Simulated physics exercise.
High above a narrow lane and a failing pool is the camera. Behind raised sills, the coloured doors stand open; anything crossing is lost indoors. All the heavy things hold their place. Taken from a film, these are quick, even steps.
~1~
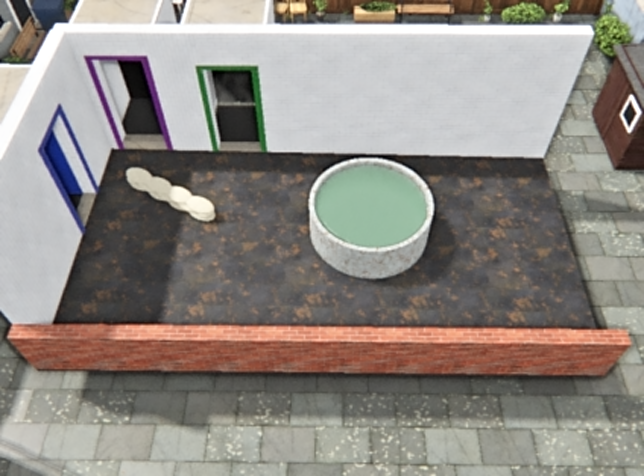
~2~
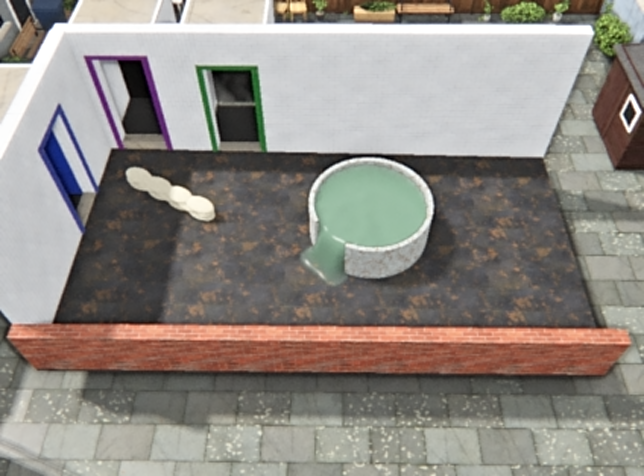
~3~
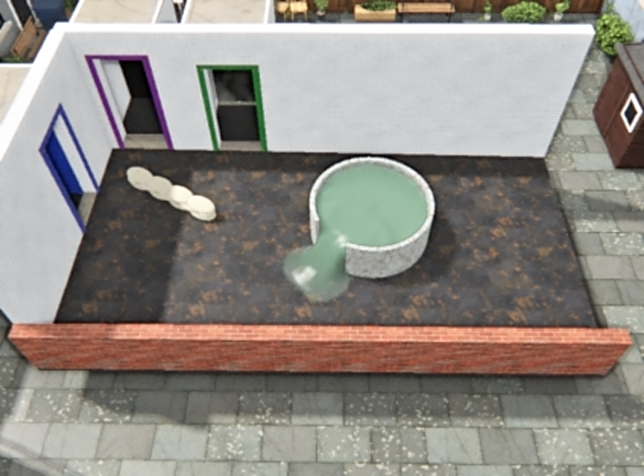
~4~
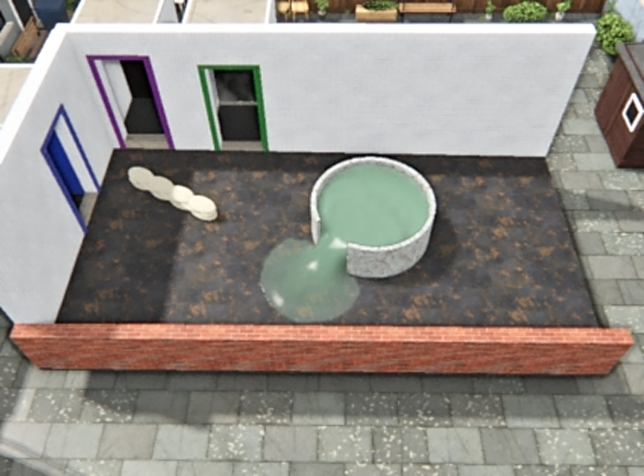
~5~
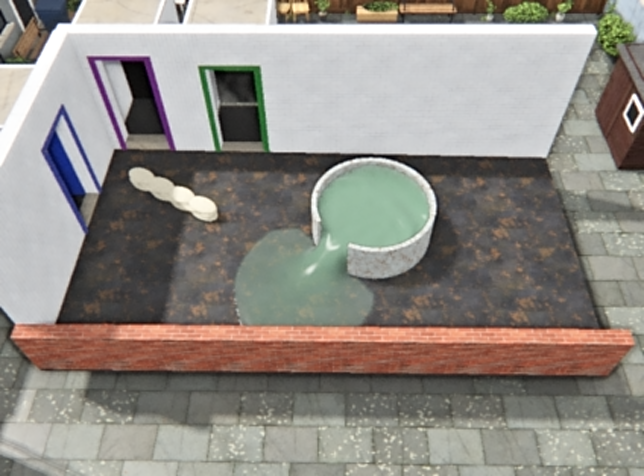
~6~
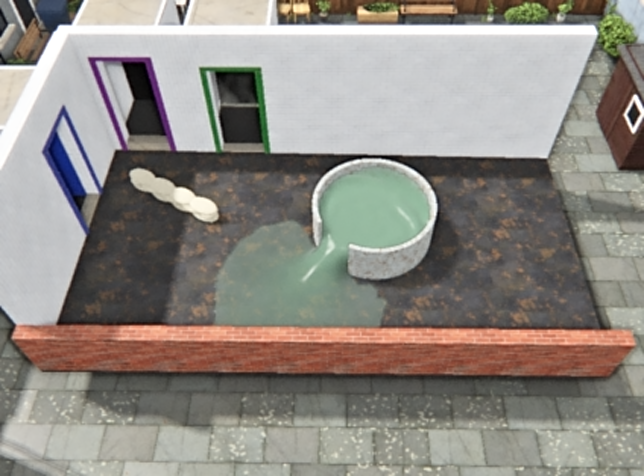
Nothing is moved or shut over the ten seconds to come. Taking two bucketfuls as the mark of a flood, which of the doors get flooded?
The green door stays below the mark, the blue door gets flooded, the purple door stays below the mark.
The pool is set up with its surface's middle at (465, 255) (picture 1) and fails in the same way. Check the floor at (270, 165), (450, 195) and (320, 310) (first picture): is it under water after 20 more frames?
First one stays unwetted, next one stays unwetted, last one gets inundated.
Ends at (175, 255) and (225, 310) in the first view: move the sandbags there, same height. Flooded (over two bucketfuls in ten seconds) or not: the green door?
In short: The green one passes that mark.
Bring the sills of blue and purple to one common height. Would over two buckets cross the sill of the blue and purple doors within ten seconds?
Then the blue door falls short and the purple door overshoots.
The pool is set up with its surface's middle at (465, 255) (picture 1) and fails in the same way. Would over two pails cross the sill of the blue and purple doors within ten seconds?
Log - blue door: Limit exceeded; purple door: Limit not reached.
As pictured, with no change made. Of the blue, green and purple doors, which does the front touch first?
The blue one.
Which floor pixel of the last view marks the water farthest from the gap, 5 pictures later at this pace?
Point: (72, 345) in the last picture's pixels.
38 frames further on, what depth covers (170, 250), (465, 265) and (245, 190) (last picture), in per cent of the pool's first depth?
The three come to some 8, 2 and 4 per cent respectively.
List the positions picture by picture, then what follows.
In the first frame, still water in the round tank at (371, 205).
In the second frame, the front is at (336, 281), out from the gap at (330, 252).
In the third frame, water pours out at (331, 253) and has run to (316, 298).
In the fourth frame, the front is at (282, 309), out from the gap at (332, 253).
In the fifth frame, the front is at a hidden place, out from the gap at (332, 253).
In the sixth frame, water pours out at (333, 254) and has run to a hidden place.
A moment on, water covers 20 % of the floor; the green door not reached, the blue door not reached, the purple door not reached.
Next, water covers 35 % of the floor; the green door not reached, the blue door not reached, the purple door not reached.
Then, water covers 45 % of the floor; the green door not reached, the blue door wet at the sill, nothing in, the purple door not reached.
Later, water covers 65 % of the floor; the green door wet at the sill, nothing in, the blue door under two buckets in, the purple door wet at the sill, nothing in.
In the end, water covers 80 % of the floor; the green door wet at the sill, nothing in, the blue door far over two buckets in, the purple door wet at the sill, nothing in.
